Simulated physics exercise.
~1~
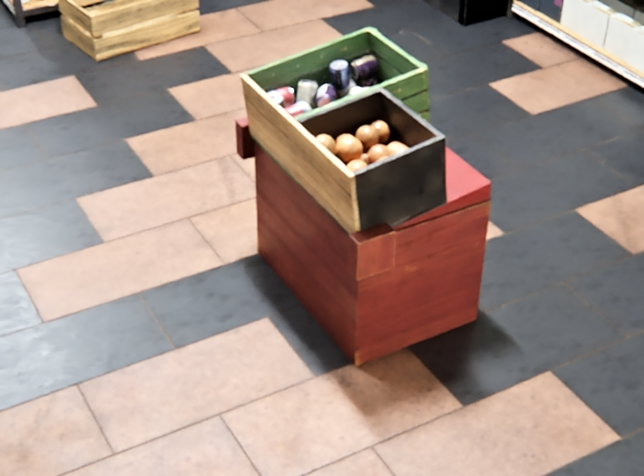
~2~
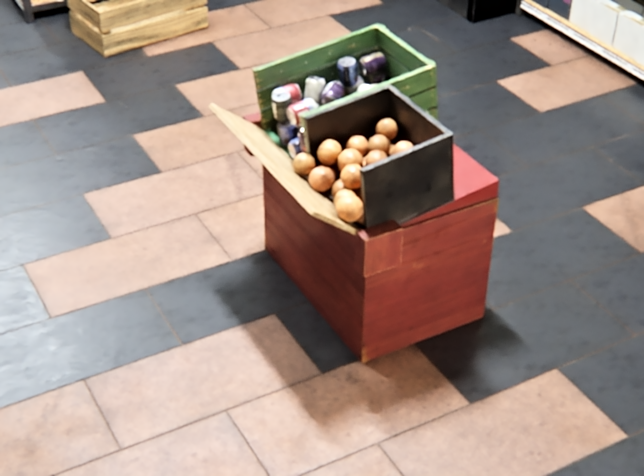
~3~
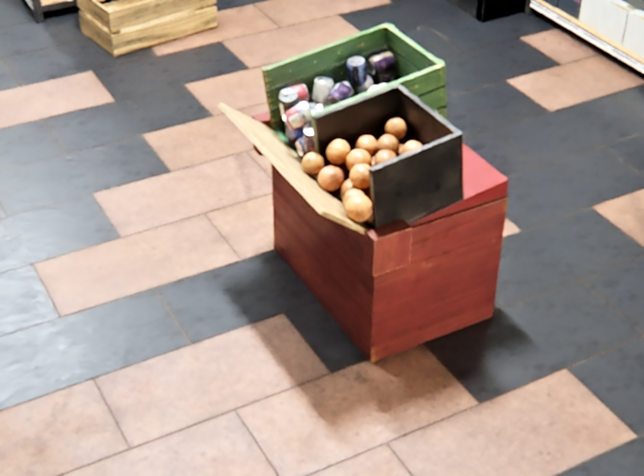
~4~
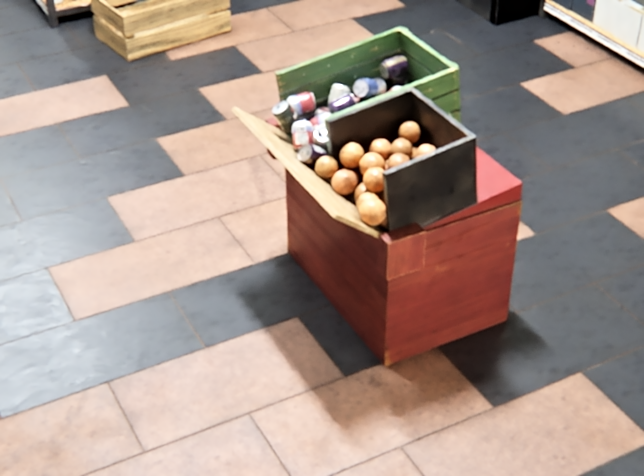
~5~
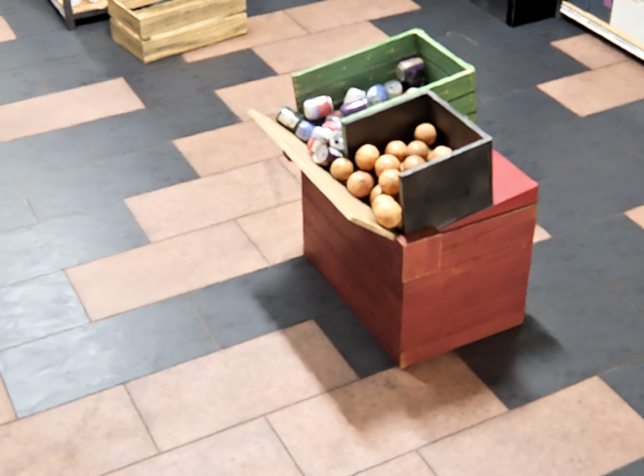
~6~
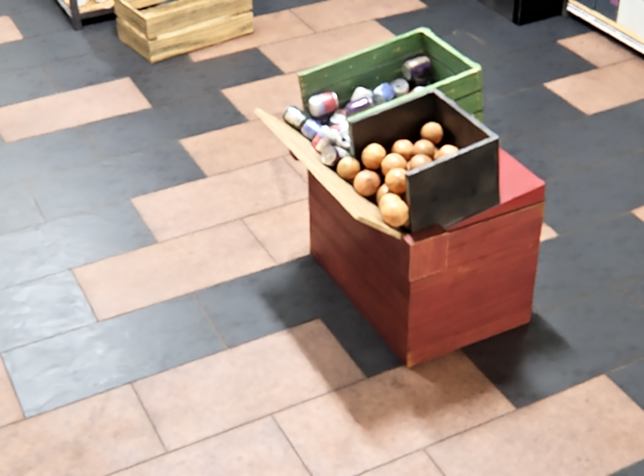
A red stand holds bins of onions and cans as their front flap tips outward, spilling none.
